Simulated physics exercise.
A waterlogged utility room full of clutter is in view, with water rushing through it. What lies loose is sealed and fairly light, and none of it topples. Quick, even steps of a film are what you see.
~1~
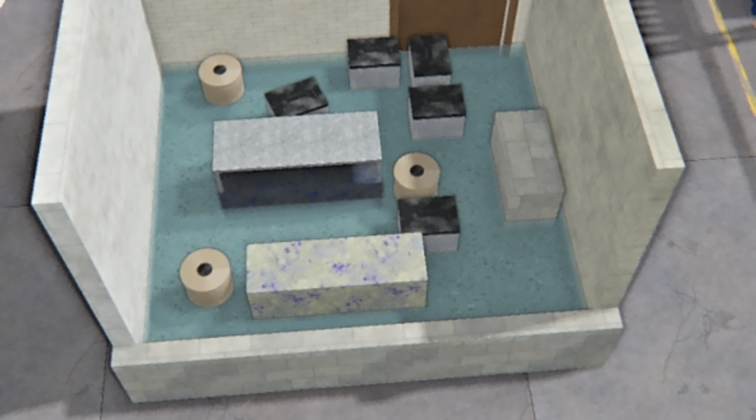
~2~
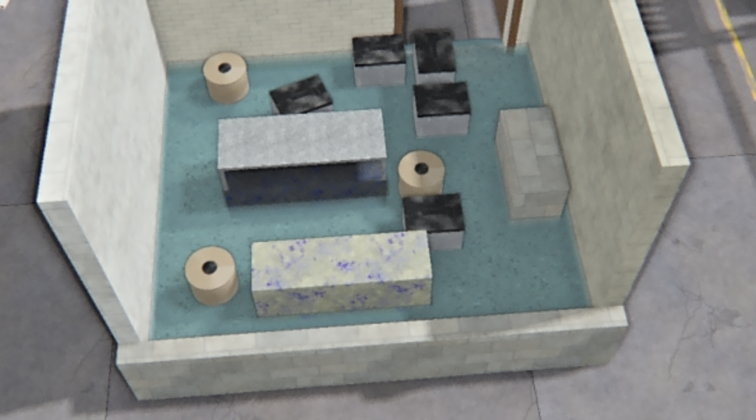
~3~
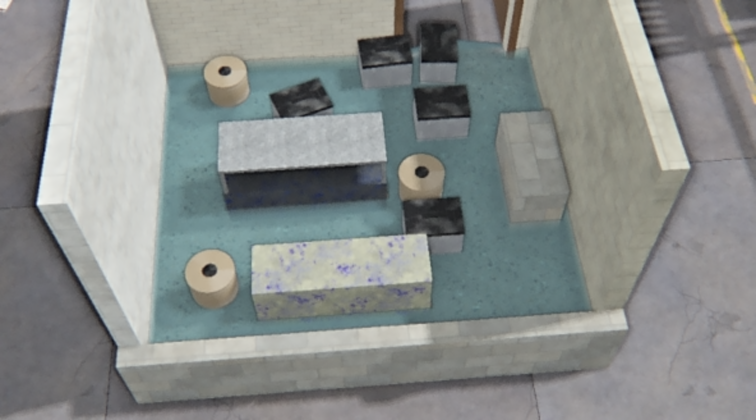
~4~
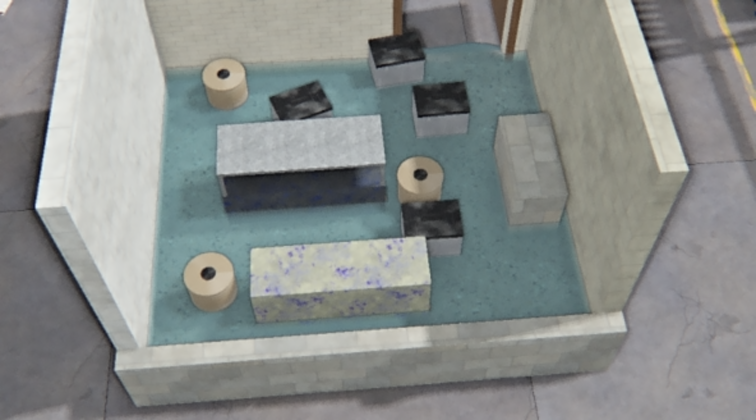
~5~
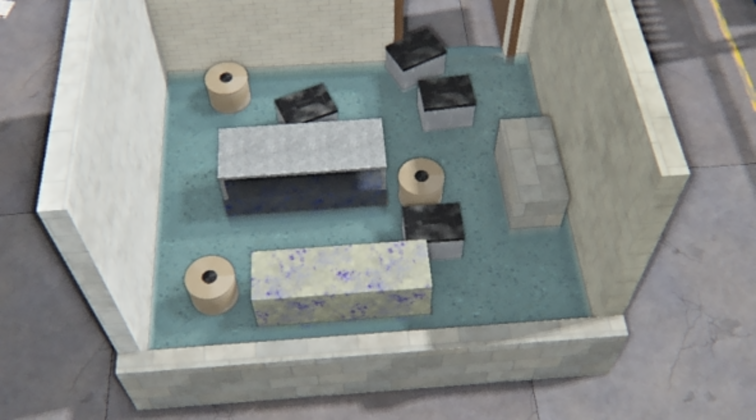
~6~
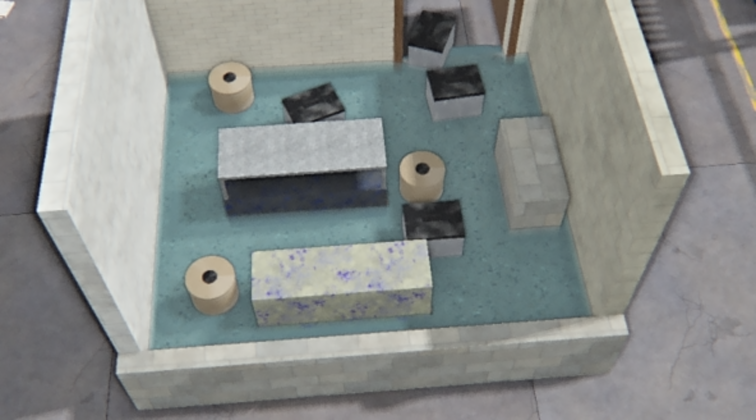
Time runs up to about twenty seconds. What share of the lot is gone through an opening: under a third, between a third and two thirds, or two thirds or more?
Two thirds or more.
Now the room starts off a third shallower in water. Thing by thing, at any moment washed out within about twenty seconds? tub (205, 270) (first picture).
For that one: Still in.
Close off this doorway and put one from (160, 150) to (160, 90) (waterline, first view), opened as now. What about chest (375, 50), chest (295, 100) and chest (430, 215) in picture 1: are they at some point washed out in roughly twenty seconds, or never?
Escapes, escapes, remains.
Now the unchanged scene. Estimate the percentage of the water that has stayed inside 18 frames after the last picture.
I'd estimate some 60 percent of the water stays.
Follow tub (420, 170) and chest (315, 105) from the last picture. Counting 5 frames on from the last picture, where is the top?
I'd say around (434, 114) for the first and around (363, 92) for the second.
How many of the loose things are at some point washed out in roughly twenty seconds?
The number is 7.
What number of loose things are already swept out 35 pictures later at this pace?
That makes 7.
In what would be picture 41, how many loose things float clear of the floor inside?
By my count, 1.
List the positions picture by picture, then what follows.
In the first picture, a chest at (374, 51), afloat; a chest at (437, 100), afloat; 0 of 8 have shifted.
In the second picture, a chest at (379, 49), afloat; a chest at (442, 98) floats; 0 of 8 have shifted.
In the third picture, a chest at (385, 50), afloat, close to its start; a chest at (442, 101), afloat; 2 of 8 have shifted.
In the fourth picture, a chest at (396, 48) floats, close to its start; a chest at (441, 98), afloat, close to its start; 3 of 8 have shifted.
In the fifth picture, a chest at (416, 48), afloat, a stride from its start; a chest at (447, 92) floats, close to its start; 4 of 8 have shifted.
In the sixth picture, a chest at (432, 30) floats, a stride from its start; a chest at (456, 81), afloat, a stride from its start; 6 of 8 have shifted.
A moment on, 3 of 8 are out; 5 afloat.
Next, 6 of 8 are out; 2 afloat.
Later, 7 of 8 are out; 1 afloat.
In the end, 7 of 8 are out; 1 afloat.
